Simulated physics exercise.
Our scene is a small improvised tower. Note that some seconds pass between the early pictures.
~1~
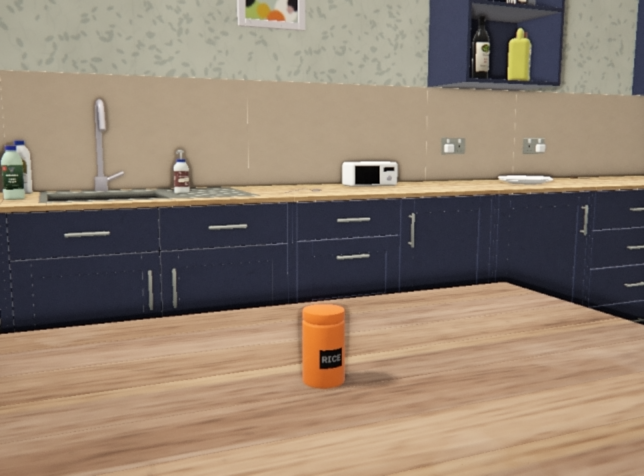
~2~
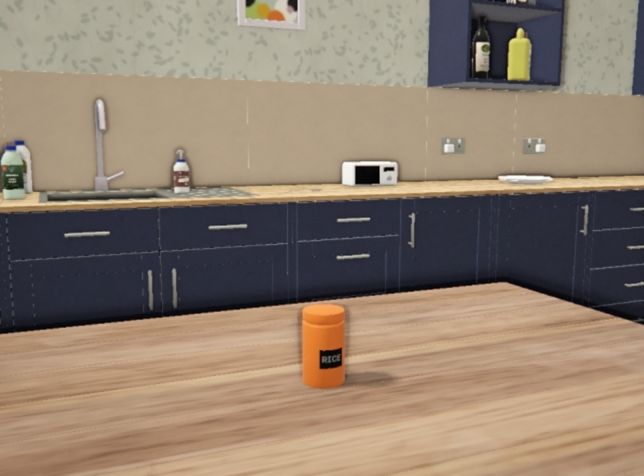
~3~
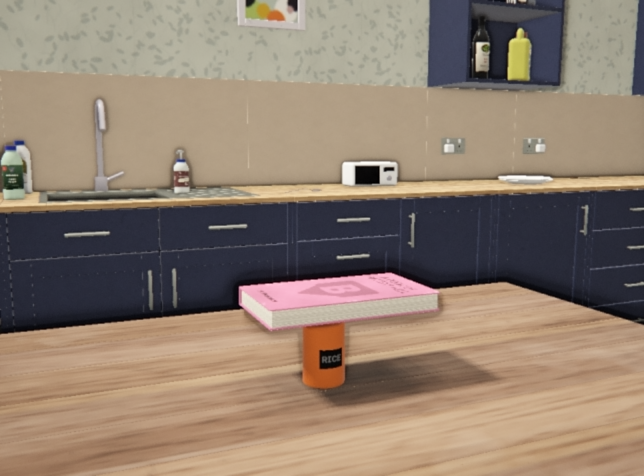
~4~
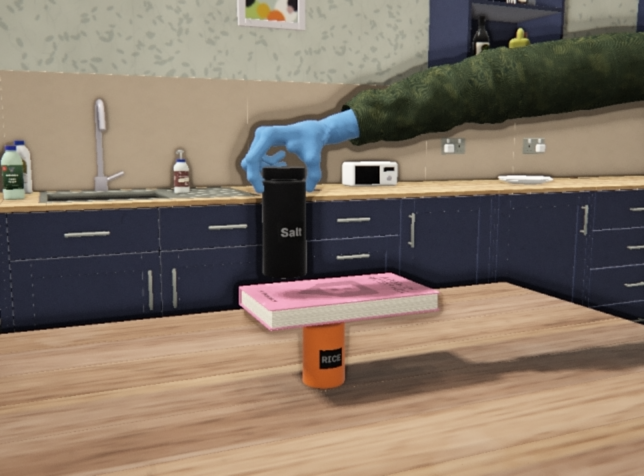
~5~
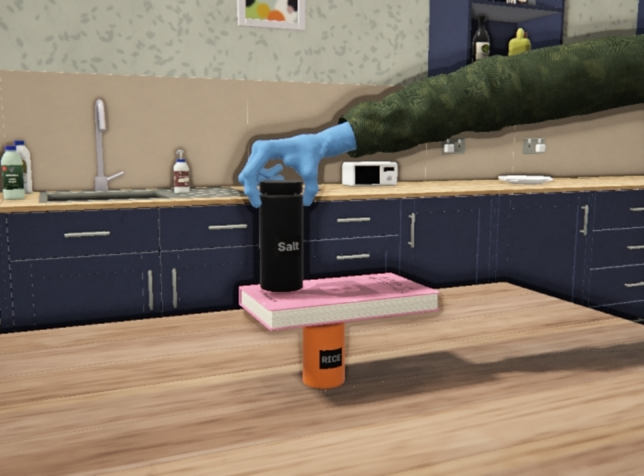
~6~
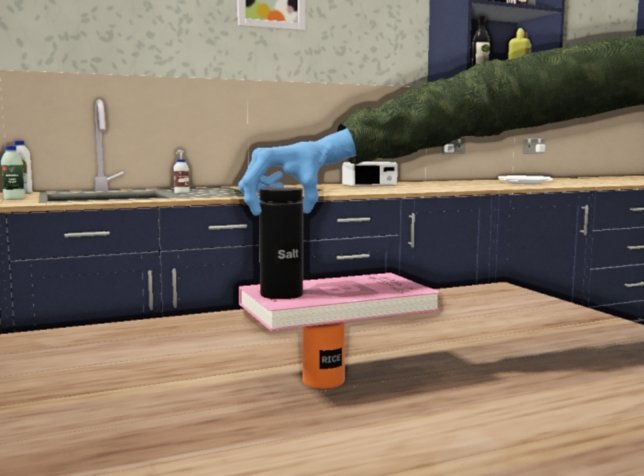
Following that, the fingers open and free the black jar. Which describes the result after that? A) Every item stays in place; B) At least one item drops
Every item stays in place.
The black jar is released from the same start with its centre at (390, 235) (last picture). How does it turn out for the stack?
The stack then collapses.
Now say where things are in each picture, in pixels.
The last thing is not in view yet, in the first frame.
The last thing is not in view yet, in the second frame.
The last thing is not in view yet; pink book (338, 298), in the third frame.
On its way; black jar (285, 221); pink book (338, 298), in the fourth frame.
On its way; black jar (281, 235); pink book (338, 298), in the fifth frame.
Set down, still held; black jar (281, 242); pink book (338, 298), in the sixth frame.
Then, 0.30 s after the last picture, nothing has stirred.
Then, 0.70 s after the last picture, black jar resting near (281, 243).
At rest, all 3 in place. Seen from the same camera at the end, black jar near (281, 243). The stack holds.
